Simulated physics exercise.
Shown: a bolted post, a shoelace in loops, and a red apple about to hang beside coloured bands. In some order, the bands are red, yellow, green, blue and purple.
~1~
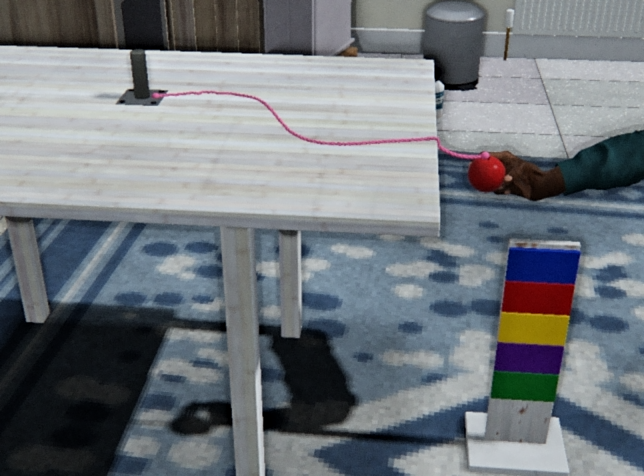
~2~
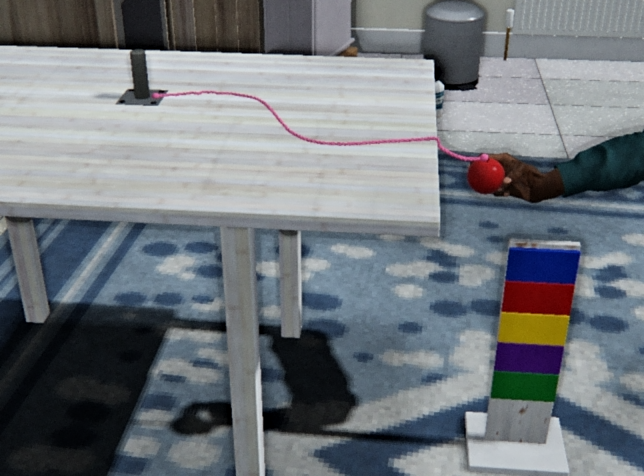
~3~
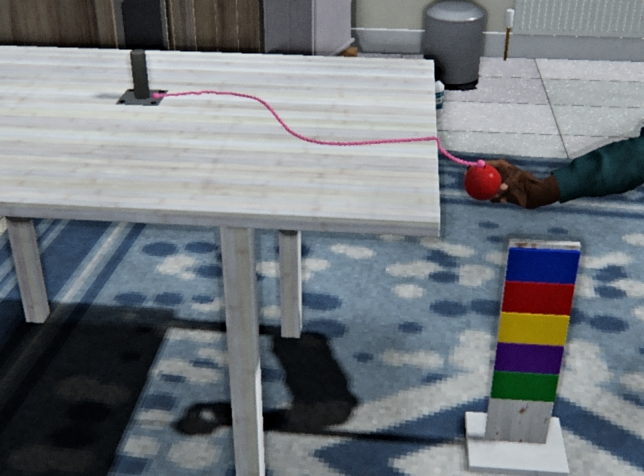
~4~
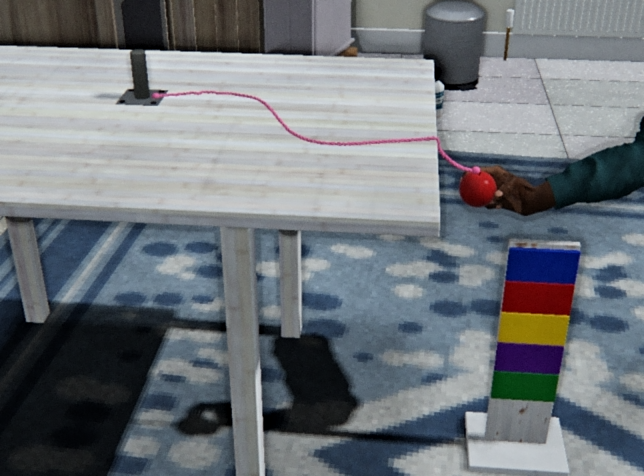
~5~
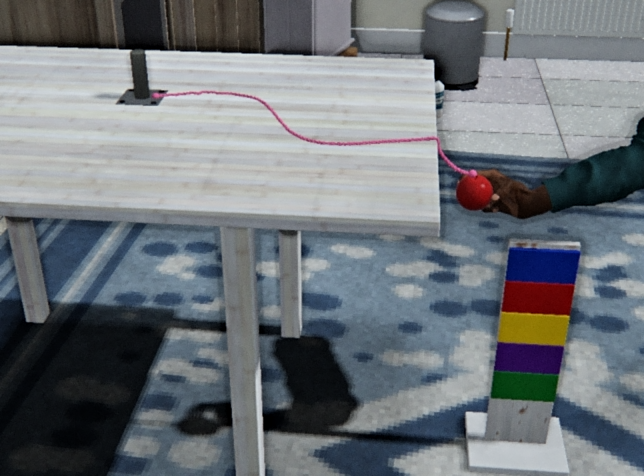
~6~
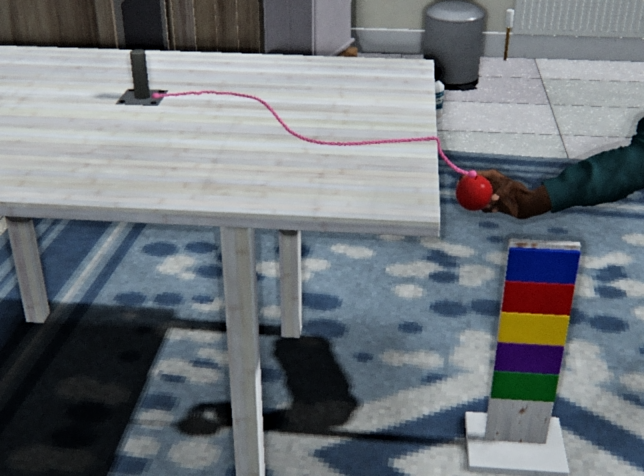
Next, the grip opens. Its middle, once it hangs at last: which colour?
Colour: Blue.
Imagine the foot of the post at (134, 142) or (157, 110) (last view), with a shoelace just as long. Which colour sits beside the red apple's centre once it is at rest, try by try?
It would be red; red.
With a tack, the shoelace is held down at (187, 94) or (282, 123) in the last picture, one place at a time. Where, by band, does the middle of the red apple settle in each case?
First try blue, second try higher than all five.
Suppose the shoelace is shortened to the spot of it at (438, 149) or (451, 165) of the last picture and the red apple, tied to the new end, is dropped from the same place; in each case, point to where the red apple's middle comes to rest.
First try near (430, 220), second near (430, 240).
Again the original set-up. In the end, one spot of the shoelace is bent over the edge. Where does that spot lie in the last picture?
The bit in question sits close to (376, 142).
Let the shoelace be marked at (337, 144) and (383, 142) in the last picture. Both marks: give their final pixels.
(400, 131) and (437, 147), roughly.
Soon after, apple near (437, 248); level with blue.
After that, apple near (435, 259); level with blue.
In the end, apple near (428, 259); level with blue. Its middle rests at the blue band.
